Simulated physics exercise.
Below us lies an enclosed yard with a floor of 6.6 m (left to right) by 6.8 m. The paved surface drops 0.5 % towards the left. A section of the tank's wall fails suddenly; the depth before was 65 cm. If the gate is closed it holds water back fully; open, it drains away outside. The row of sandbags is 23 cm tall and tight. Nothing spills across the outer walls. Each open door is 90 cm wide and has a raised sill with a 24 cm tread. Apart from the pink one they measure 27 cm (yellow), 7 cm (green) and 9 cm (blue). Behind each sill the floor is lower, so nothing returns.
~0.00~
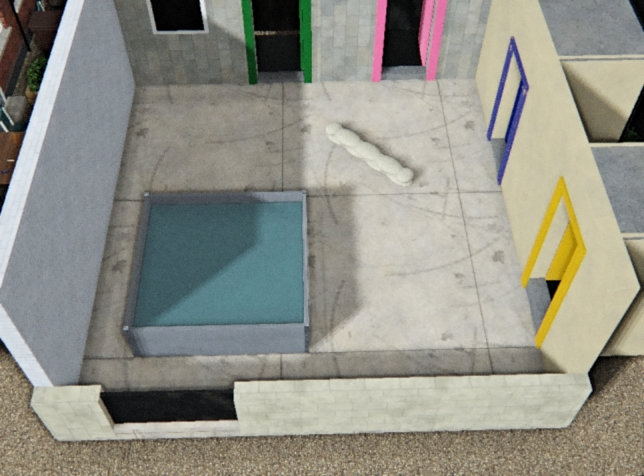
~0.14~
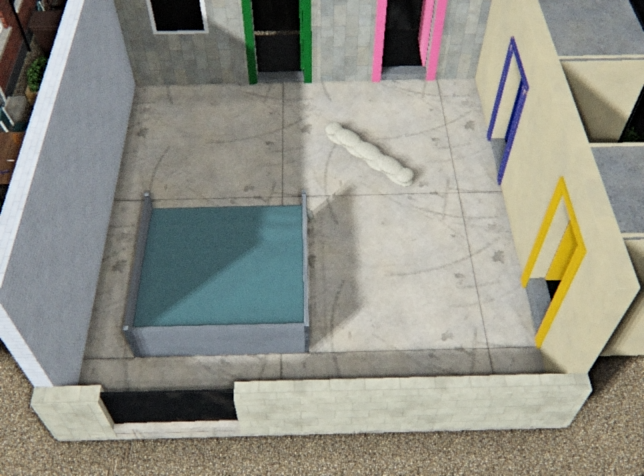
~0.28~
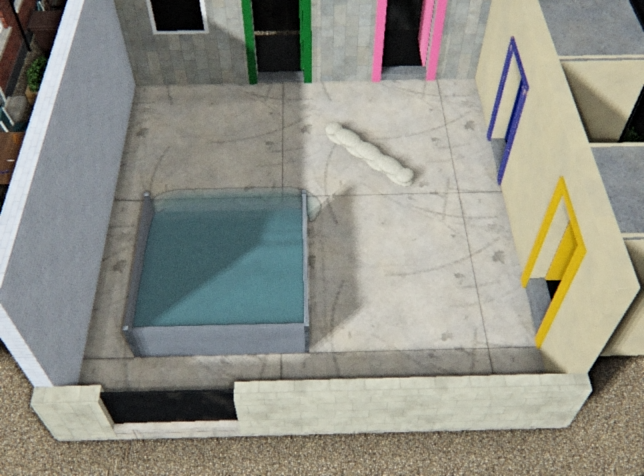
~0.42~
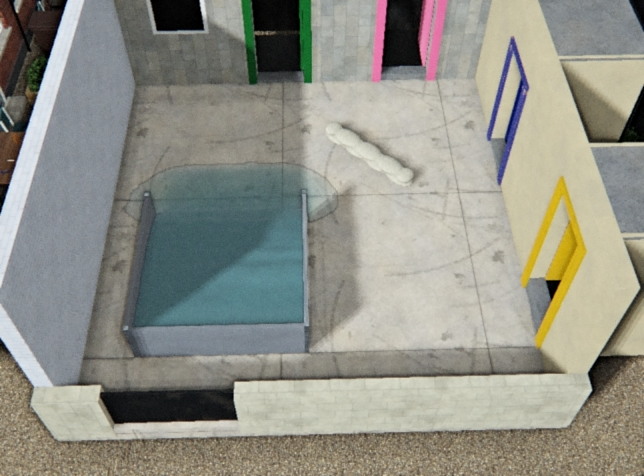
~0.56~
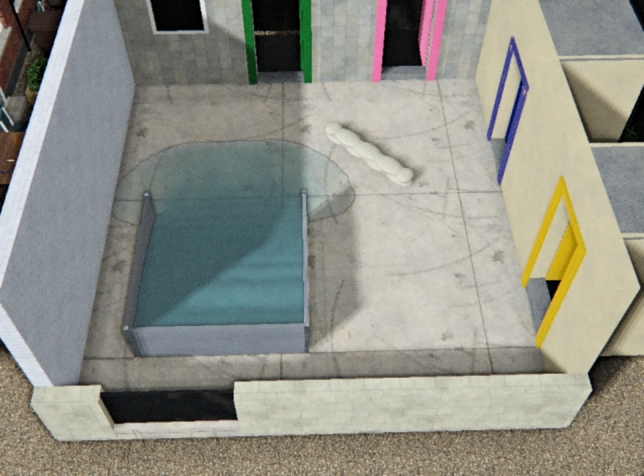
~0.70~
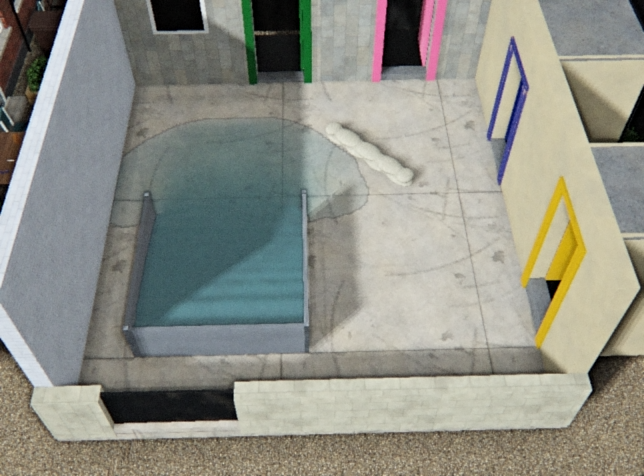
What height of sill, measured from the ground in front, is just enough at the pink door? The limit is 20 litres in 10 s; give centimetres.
Some 6 cm above the ground.
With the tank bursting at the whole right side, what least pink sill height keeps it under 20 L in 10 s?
Then roughly 15 cm.
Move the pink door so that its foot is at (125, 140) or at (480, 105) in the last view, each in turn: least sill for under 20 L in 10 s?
About 22 and 14.5 cm.
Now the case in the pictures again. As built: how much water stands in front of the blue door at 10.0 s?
About 4.5 cm.
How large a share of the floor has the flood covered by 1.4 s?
Near 35 per cent is wet.
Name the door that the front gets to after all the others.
It is the yellow one.
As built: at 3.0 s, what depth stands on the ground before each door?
In cm: Yellow 0, pink 6, green 30, blue 0.
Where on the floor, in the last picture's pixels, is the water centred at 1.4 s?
Near (229, 226).
After 1.4 s water covers 35 % of the floor, deepest (34 cm) near (229, 88); it has not reached the pink door.
After 3.0 s water covers 45 % of the floor, deepest (37 cm) near (136, 90); 6 cm at the pink door, 0 litres in over its 14 cm sill.
After 10.0 s water covers 95 % of the floor, deepest (16 cm) near (284, 361); 6 cm at the pink door, 0 litres in over its 14 cm sill.
At the pink door as built, the water arrived by 2.1 s and peaked near 9 cm at 7.6 s.
With a sill of 5 cm, 32 litres would have come in within the 10 s; with 7 cm, 12 litres. So under 20 litres takes about 6 cm.
